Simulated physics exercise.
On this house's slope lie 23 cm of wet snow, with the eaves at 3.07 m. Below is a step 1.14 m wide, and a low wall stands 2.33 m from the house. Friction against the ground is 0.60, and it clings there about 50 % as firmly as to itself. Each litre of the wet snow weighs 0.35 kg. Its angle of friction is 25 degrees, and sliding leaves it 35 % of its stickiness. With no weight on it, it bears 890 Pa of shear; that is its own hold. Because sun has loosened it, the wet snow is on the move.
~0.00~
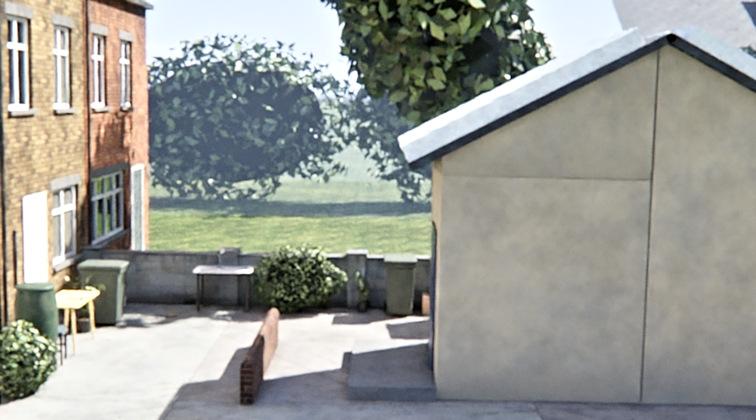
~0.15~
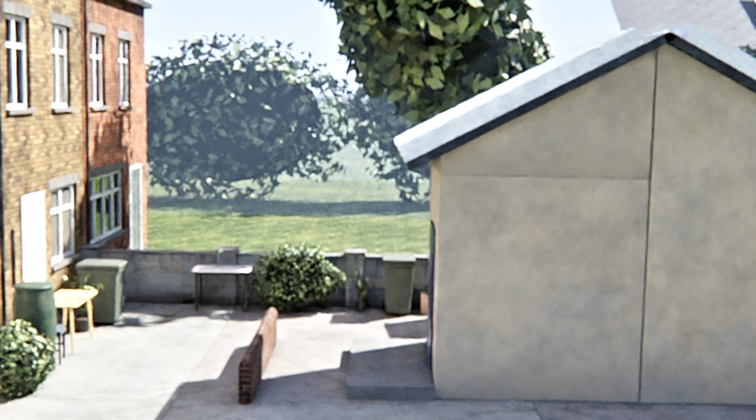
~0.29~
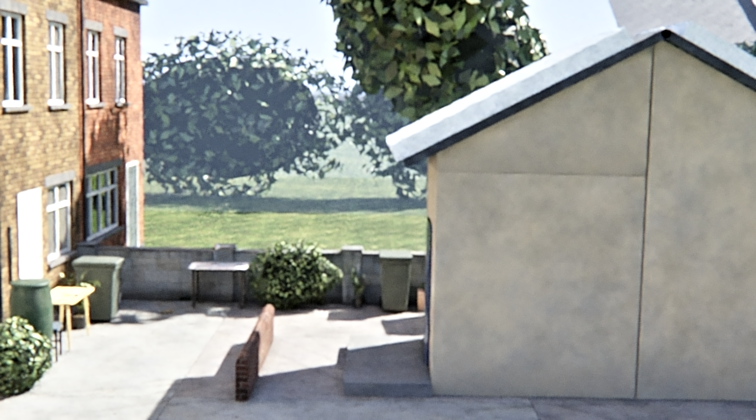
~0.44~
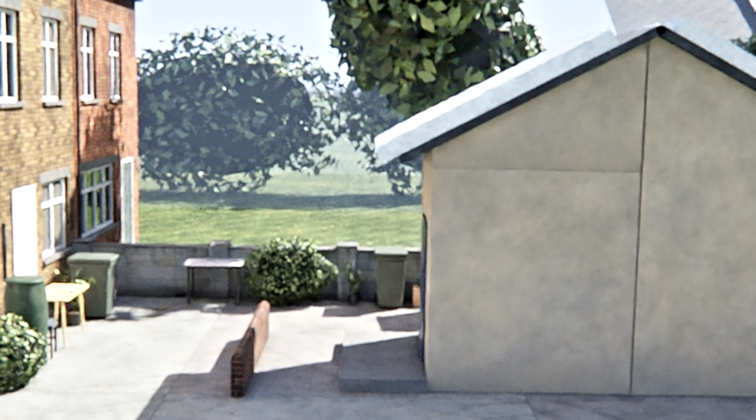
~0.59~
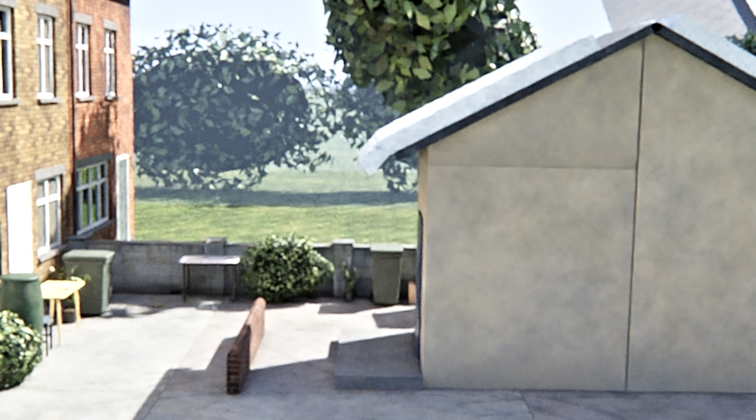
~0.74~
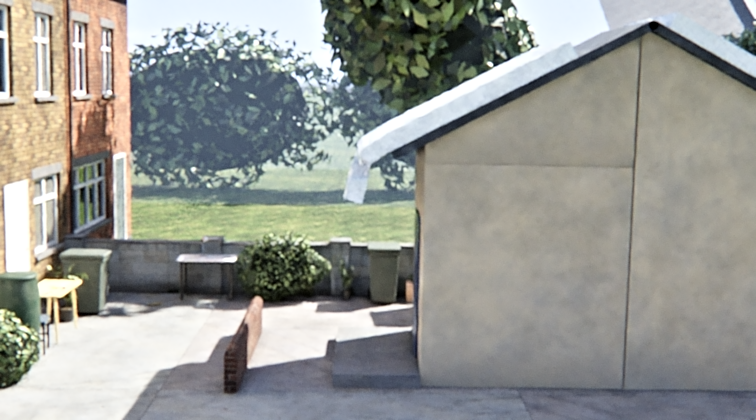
In this clip, a pale layer of snow on the left slope of a beige house's roof slides slowly down past the eaves, and its overhanging edge then cracks and bends downward above the paved yard.
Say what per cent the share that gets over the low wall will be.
Roughly 32 out of 100.
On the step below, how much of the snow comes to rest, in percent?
Roughly 0 in a hundred.
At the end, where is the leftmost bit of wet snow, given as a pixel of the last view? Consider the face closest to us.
Look roughly at (44, 383).
After 1.15 s, 67 % is still on the roof and 0 % is past the low wall.
After 1.63 s, 14 % is still on the roof and 0 % is past the low wall.
After 2.12 s, none is still on the roof and 32 % is past the low wall.
After 2.60 s, none is still on the roof and 32 % is past the low wall.
After 3.00 s, at the end, none is still on the roof and 32 % is past the low wall.
